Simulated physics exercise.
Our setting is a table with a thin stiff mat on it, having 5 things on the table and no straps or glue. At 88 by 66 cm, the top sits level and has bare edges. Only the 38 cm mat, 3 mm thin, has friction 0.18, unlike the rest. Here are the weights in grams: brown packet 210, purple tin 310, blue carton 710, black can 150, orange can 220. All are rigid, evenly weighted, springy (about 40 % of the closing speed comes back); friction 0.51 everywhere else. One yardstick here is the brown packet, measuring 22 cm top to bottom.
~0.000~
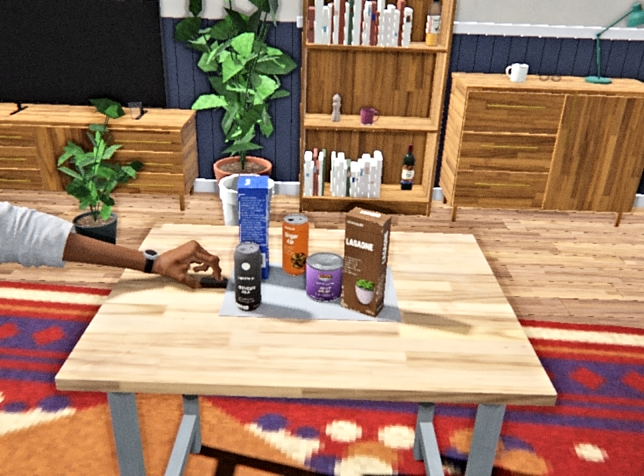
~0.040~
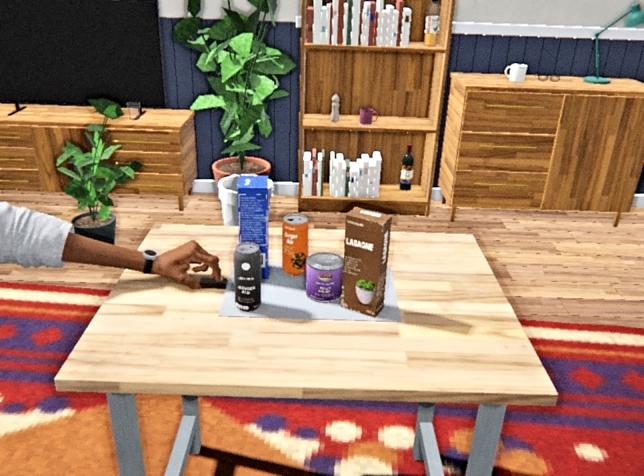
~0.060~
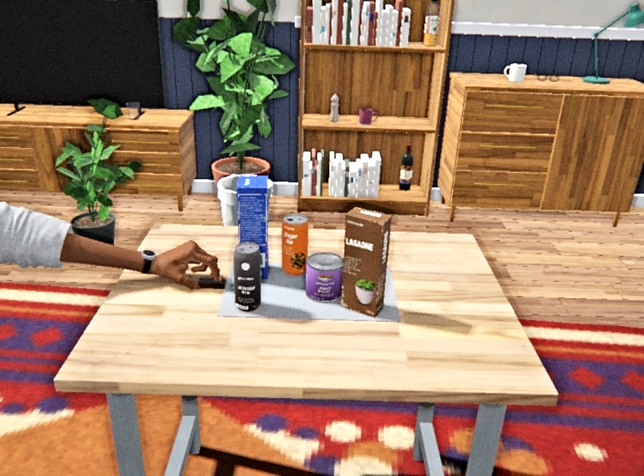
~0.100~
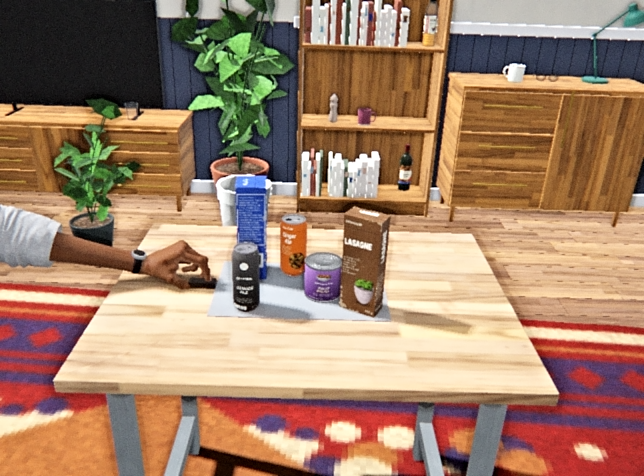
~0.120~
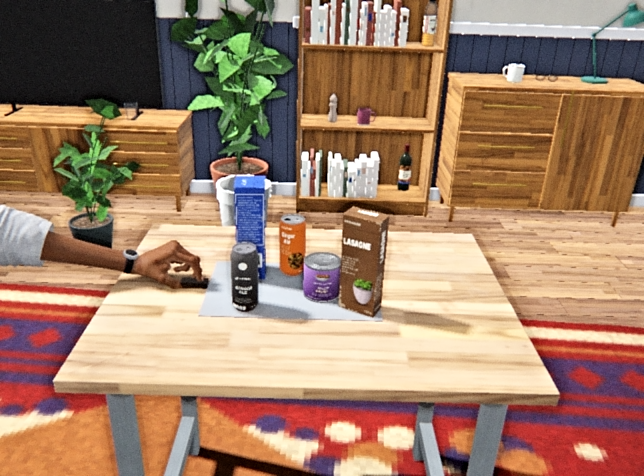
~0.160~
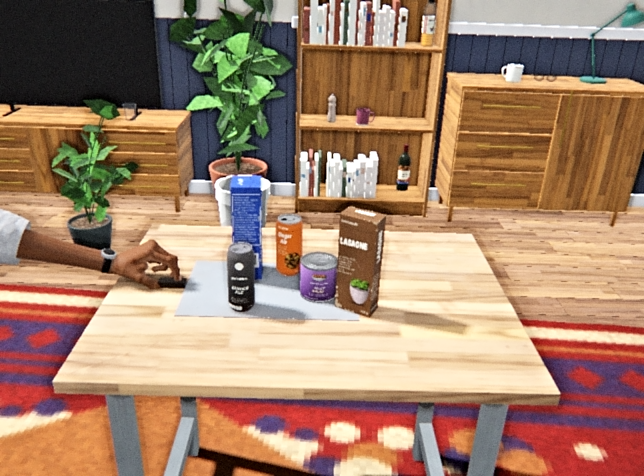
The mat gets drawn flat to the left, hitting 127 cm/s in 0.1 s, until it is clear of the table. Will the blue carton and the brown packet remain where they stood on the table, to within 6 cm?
My prediction: The blue carton goes too far; the brown packet doesn't really budge.
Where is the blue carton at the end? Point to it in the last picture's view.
Around pixel (168, 447).
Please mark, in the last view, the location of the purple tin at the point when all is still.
Around (294, 277).
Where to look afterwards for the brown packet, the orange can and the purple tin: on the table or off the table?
When everything stops, the brown packet is still in bounds, the orange can is still in bounds, and the purple tin is still in bounds.
Around 0.66 s, mat out by 72 cm; blue carton at 17° to upright near (131, 223); brown packet shifted 3 cm near (352, 264); black can at 32° to upright.
Around 1.26 s, mat out by 85 cm; blue carton and black can now off the table; brown packet shifted 3 cm near (352, 264); orange can at 33° to upright.
Finally (2.0 s), off the table, blue carton and black can; on their side or leaning hard on the table, orange can; not toppled but over 6 cm from the start, purple tin; brown packet still in place (within 6 cm). Final places as that camera would see them, blue carton near (168, 447), brown packet near (352, 264).
